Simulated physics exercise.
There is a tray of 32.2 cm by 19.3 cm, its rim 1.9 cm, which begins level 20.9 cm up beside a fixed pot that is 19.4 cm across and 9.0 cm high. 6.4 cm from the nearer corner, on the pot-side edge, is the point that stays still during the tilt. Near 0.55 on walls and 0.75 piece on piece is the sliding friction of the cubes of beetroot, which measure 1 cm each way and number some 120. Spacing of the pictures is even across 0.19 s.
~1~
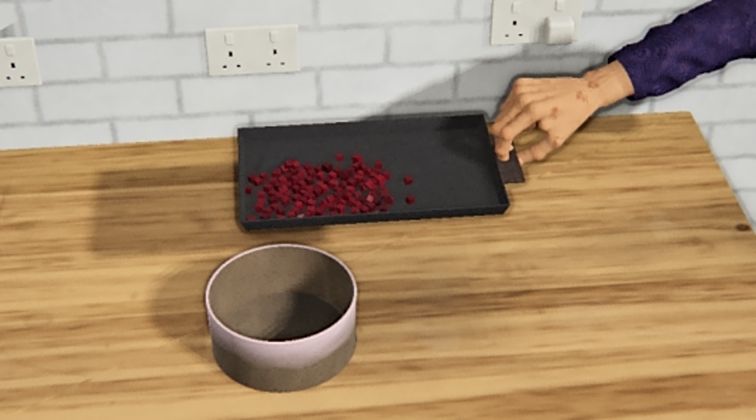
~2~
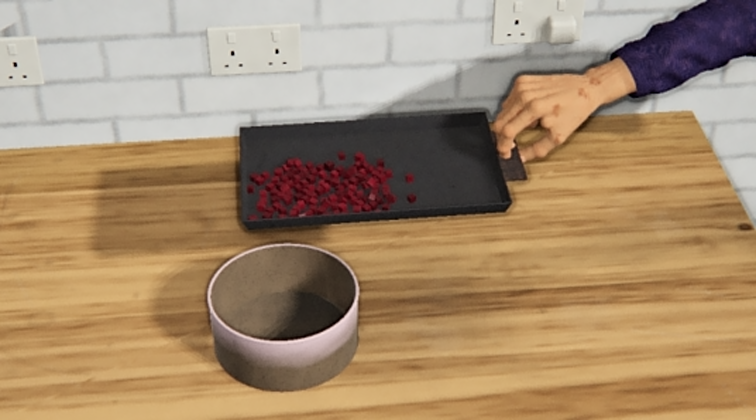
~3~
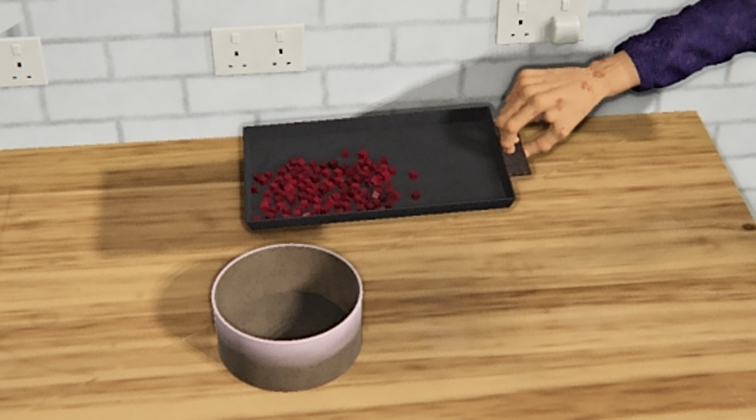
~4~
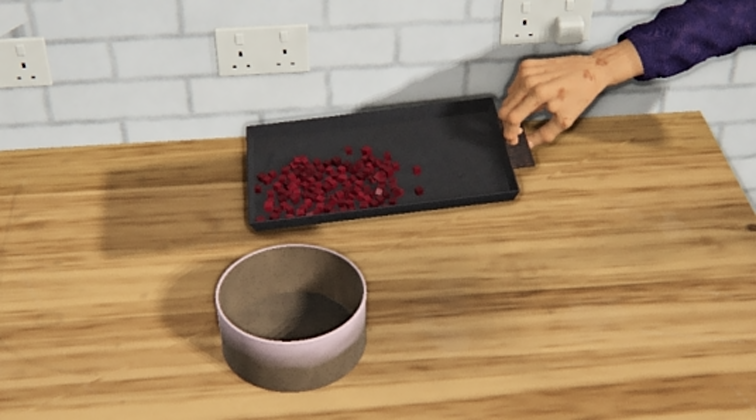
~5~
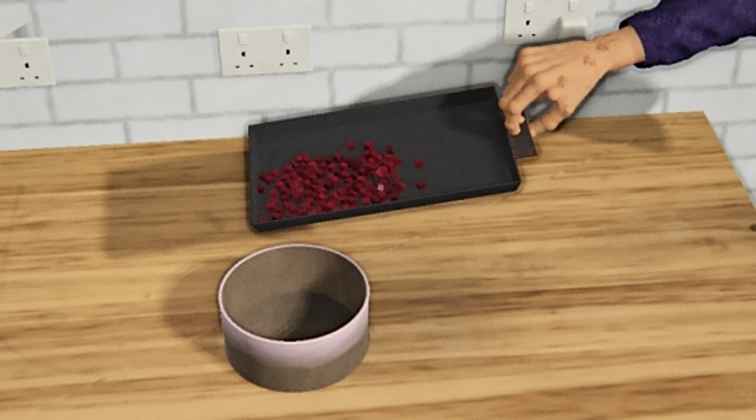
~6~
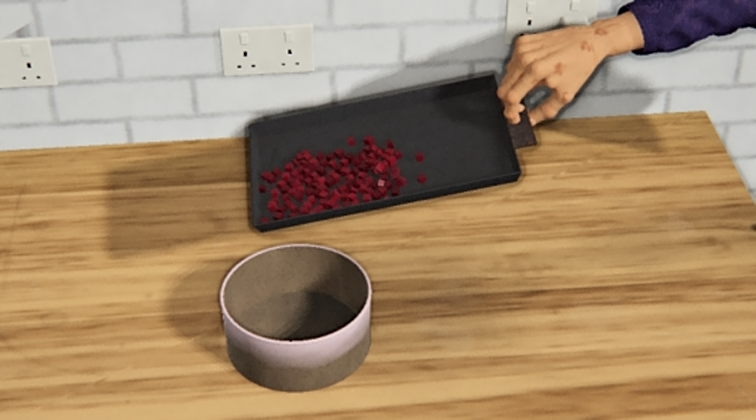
A wooden worktop stands against a white brick wall with sockets, seen from above and in front. A dark tray holding small red pieces, mostly toward its left, lies near the wall, with a pink-rimmed, grey-brown round pot in front and a purple-sleeved arm at right gripping the tray's handle. The hand gradually raises the tray's right end, slanting it down leftward, while the pieces barely shift and the view drifts slightly left.
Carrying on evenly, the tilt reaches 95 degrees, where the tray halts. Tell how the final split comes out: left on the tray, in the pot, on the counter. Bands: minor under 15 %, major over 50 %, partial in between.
In the end left on the tray: Not much; pot: Over half; counter: A good chunk.
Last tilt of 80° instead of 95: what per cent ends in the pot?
55 percent.
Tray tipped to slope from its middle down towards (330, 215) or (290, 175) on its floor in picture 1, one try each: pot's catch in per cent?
Near 100 and 10 per cent, in that order.
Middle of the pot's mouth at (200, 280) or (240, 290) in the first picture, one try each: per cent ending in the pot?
About 95 percent the first time and about 100 percent the second.
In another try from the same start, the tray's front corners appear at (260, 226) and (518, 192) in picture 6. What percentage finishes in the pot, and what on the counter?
You'd end with pot at 95 and counter at 5.
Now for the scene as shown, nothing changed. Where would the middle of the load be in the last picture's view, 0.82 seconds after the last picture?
Somewhere about (263, 192) in the last view.
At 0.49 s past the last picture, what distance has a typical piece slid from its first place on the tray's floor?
Displacement on the tray: Roughly 4 cm.
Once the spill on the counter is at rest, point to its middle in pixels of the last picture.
At rest, its centre lies at about (174, 358).
Then, 0.49 s after the last picture, tilt 51 degrees; the tray holds 100 %, the pot 0 %.
Then, 0.82 s after the last picture, tilt 77 degrees; the tray holds 90 %, the pot 0 %.
Then, 1.25 s after the last picture, tilt 95 degrees; the tray holds 5 %, the pot 55 %.
In the end, tray 0 %, pot 60 %, counter 40 %.
